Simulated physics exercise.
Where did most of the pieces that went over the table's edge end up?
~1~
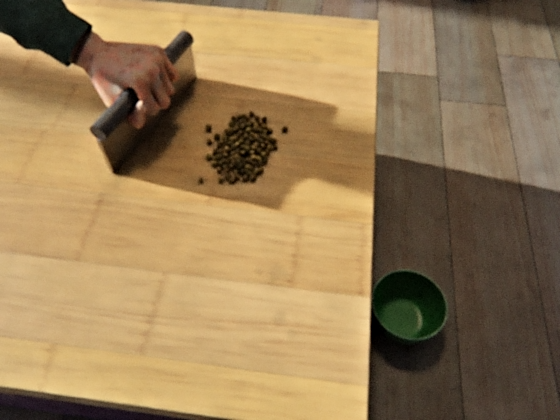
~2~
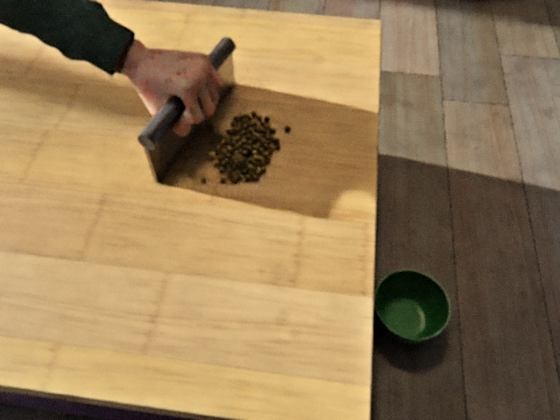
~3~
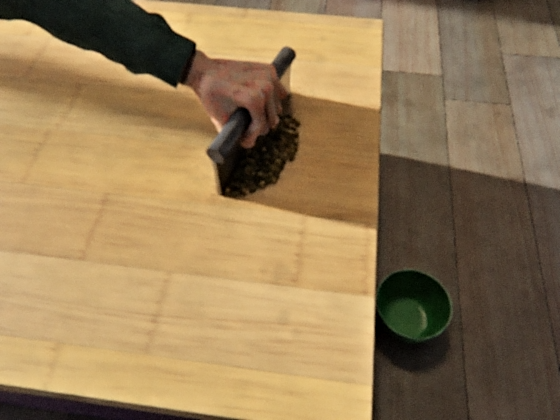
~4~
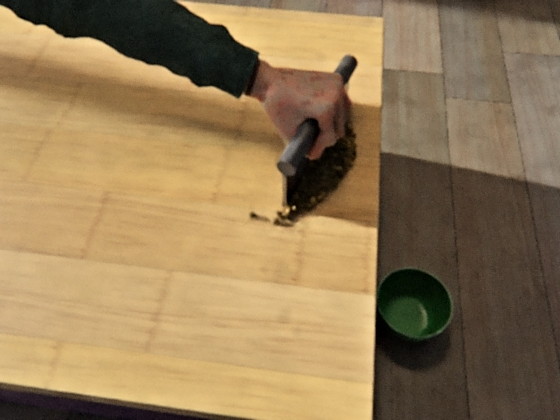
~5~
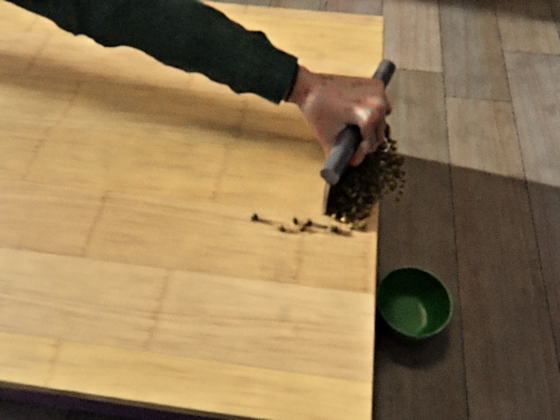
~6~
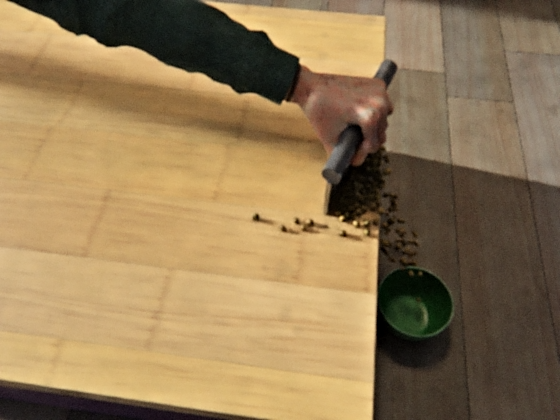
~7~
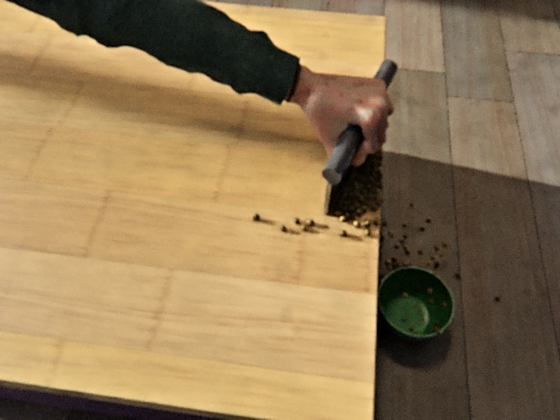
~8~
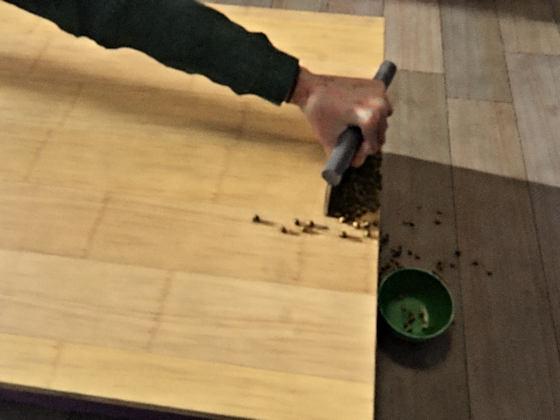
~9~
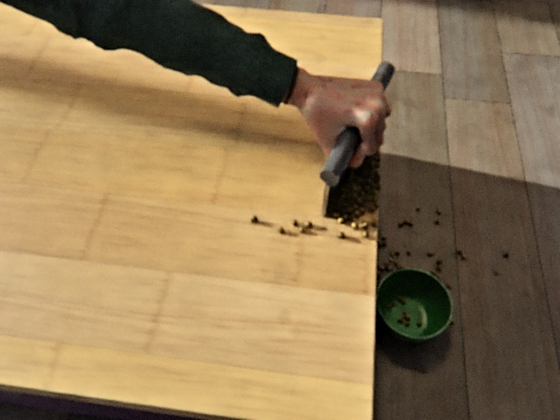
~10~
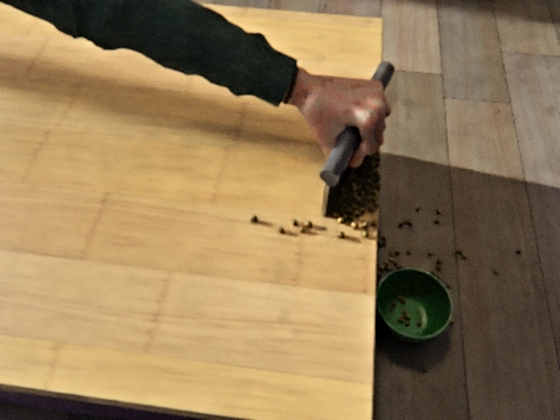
Most of them missed the green bowl and ended up scattered on the floor, a good share of the whole pile. Only a small part of the pile landed in the bowl.
